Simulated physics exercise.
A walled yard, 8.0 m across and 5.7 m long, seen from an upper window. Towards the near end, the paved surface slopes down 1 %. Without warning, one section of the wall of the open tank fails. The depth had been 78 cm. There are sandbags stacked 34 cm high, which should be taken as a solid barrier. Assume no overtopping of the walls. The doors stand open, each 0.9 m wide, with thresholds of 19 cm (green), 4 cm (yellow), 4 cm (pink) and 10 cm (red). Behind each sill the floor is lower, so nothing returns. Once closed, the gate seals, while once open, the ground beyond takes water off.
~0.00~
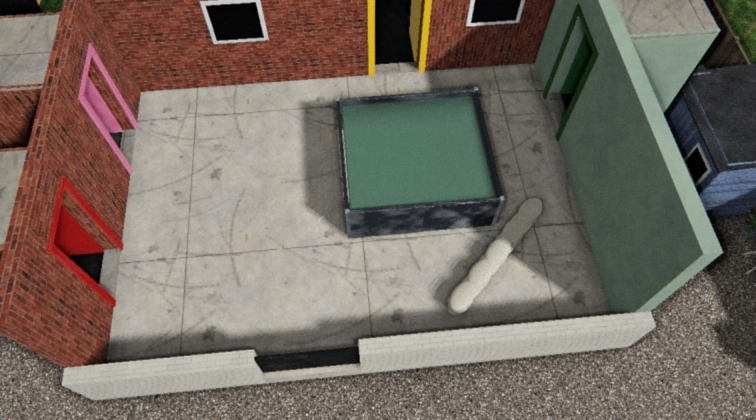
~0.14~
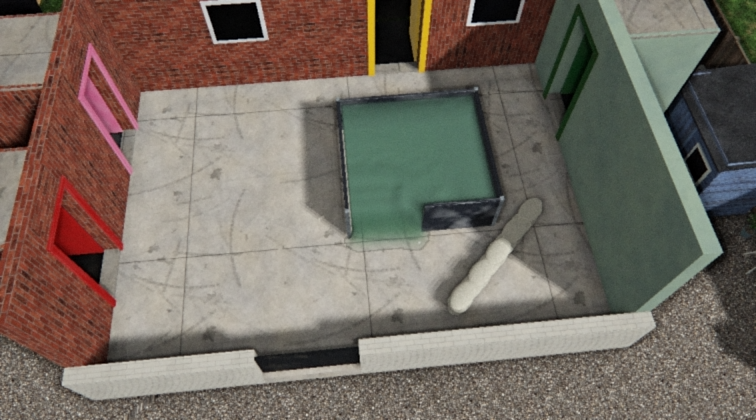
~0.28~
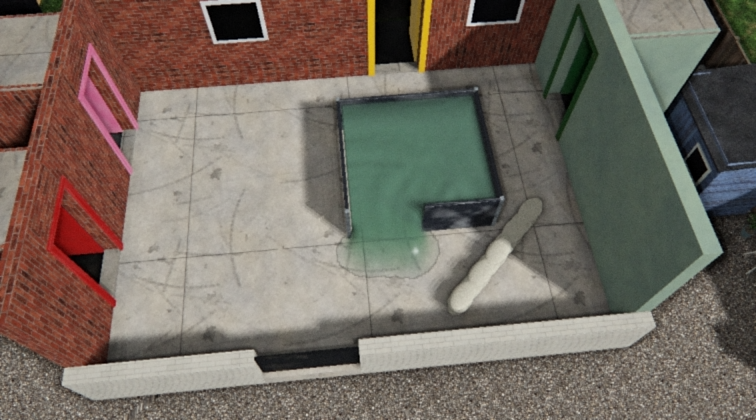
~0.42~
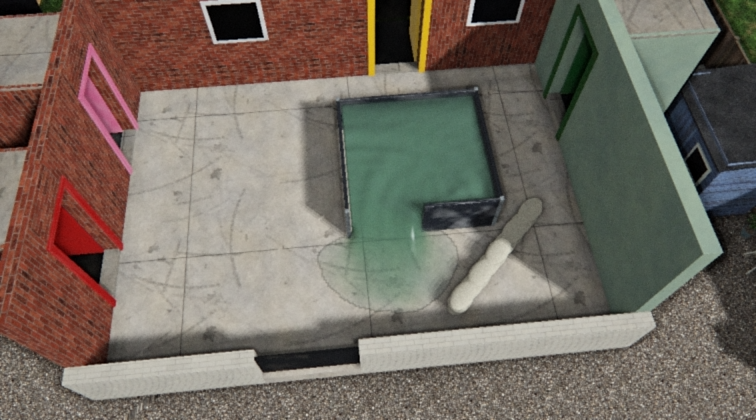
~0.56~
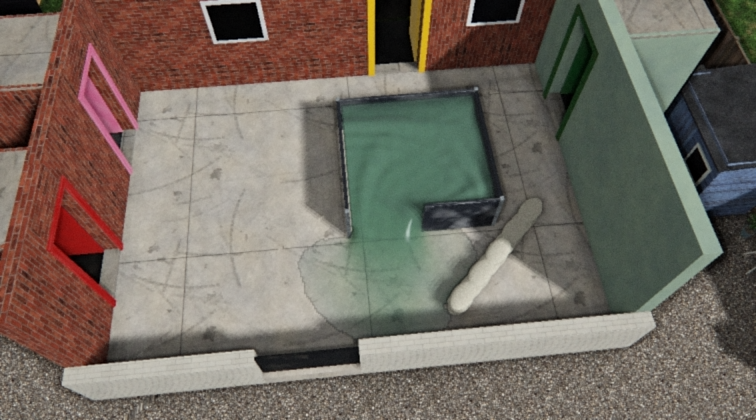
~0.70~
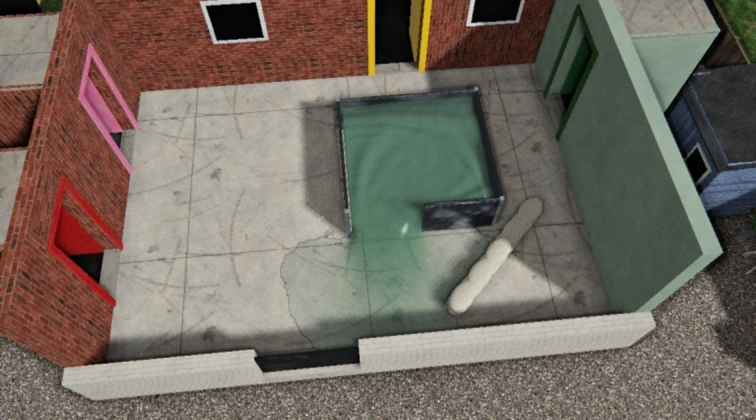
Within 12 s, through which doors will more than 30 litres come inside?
Green door: Not more than 30 litres; yellow door: More than 30 litres; pink door: More than 30 litres; red door: More than 30 litres.
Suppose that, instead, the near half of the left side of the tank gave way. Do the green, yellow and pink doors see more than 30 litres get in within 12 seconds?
Result: Green limit not passed, yellow limit not passed, pink limit passed.
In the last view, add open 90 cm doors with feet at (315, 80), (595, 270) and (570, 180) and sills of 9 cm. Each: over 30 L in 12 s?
In sequence the answers are less than that, more than that and less than that.
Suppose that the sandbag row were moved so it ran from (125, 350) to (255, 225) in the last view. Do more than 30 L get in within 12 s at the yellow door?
At yellow, compared with that limit: Limit exceeded.
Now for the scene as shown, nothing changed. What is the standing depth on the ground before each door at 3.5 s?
Depth readings (cm): Green = 1; yellow = 0; pink = 2; red = 21.
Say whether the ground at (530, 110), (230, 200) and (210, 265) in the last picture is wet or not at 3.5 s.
Listed in turn: Spared so far / spared so far / swamped.
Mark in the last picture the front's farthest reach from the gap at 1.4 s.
Around pixel (201, 369).
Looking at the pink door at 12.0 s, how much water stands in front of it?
Looks like about 9.0 cm at that spot.
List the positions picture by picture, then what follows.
The first picture shows the open tank at (415, 150) is whole and still, 78 cm deep.
In the second picture, water pours out at (386, 225) and has run 0.7 m, to (424, 239); typically 6 cm deep outside, 78 cm at the open tank's back.
In the third picture, the front is at (428, 264), 0.9 m from the gap at (386, 225); 1.0 m2 of floor is under water; 78 cm left at the back of the open tank.
In the fourth picture, the front is at (412, 307), 1.4 m from the gap at (386, 226); 2.3 m2 of floor is under water; 78 cm left at the back of the open tank.
In the fifth picture, water pours out at (386, 226) and has run 2.1 m, to a hidden place; typically 7 cm deep outside, 75 cm at the open tank's back.
In the sixth picture, water pours out at (386, 226) and has run 2.3 m, to a hidden place; typically 7 cm deep outside, 67 cm at the open tank's back.
After 1.4 s water covers 20 % of the floor and is deepest (53 cm) near (399, 349); green door not reached, yellow door not reached, pink door not reached, red door not reached.
After 2.2 s water covers 35 % of the floor and is deepest (47 cm) near (106, 378); green door not reached, yellow door not reached, pink door not reached, red door not reached.
After 3.5 s water covers 50 % of the floor and is deepest (36 cm) near (118, 377); green door 1 cm at the sill, 0 L in, yellow door not reached, pink door 2 cm at the sill, 0 L in, red door 21 cm at the sill, 29 L in.
After 7.0 s water covers 90 % of the floor and is deepest (20 cm) near (106, 378); green door 3 cm at the sill, 0 L in, yellow door 5 cm at the sill, 0 L in, pink door 6 cm at the sill, 7 L in, red door 16 cm at the sill, 130 L in.
After 12.0 s water covers 100 % of the floor and is deepest (16 cm) near (547, 114); green door 14 cm at the sill, 0 L in, yellow door 10 cm at the sill, 137 L in, pink door 9 cm at the sill, 69 L in, red door 9 cm at the sill, 153 L in.
